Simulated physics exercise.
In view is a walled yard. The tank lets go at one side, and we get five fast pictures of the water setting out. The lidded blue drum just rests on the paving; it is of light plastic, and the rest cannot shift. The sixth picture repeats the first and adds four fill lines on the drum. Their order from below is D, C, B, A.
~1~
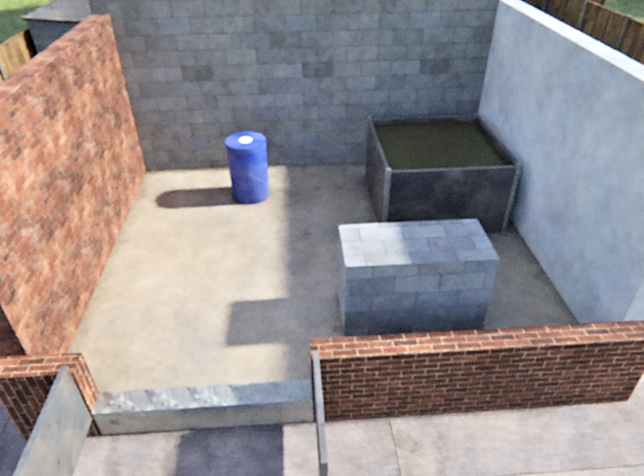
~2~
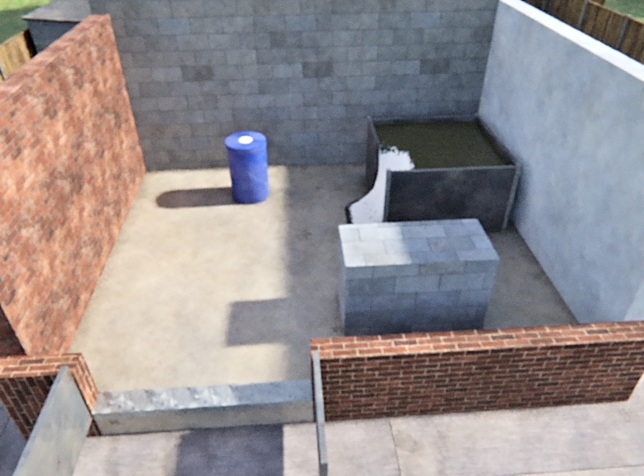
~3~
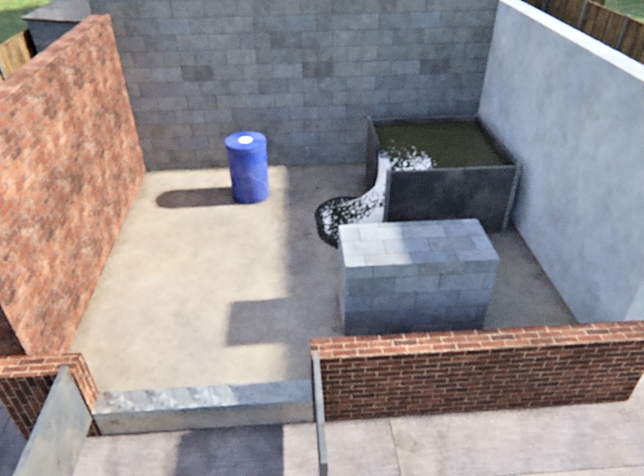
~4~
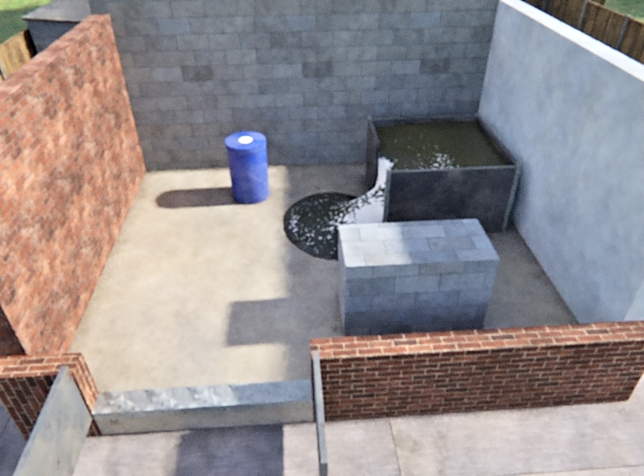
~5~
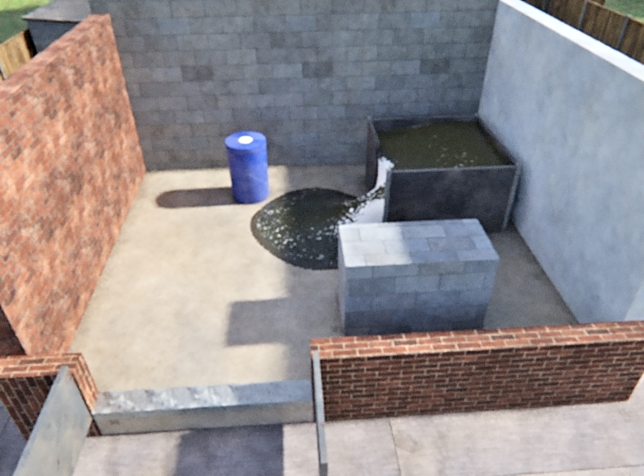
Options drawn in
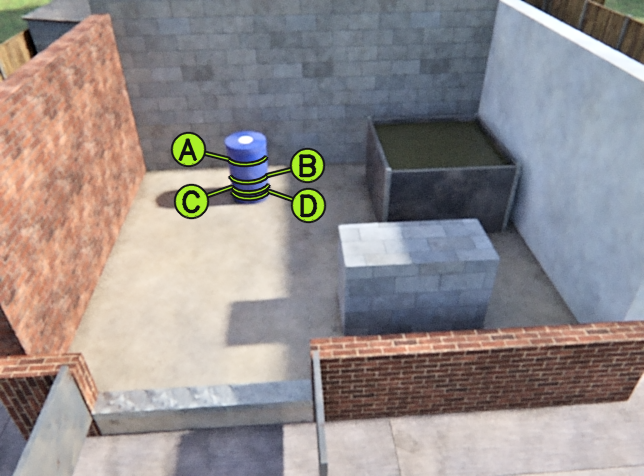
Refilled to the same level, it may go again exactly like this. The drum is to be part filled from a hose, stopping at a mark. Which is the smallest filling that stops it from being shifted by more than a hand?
Mark B.
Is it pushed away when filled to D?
Yes.
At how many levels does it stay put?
Two of them.
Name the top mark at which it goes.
It is C.
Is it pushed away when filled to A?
No, that is safe.
On the marked copy, A at (246, 164); B at (248, 182); C at (249, 192); D at (250, 198); from the bottom up D, C, B, A.
With A, it does not move.
With B, it does not move.
With C, it is pushed about its own width away.
With D, it is pushed about 3 times its own width away.
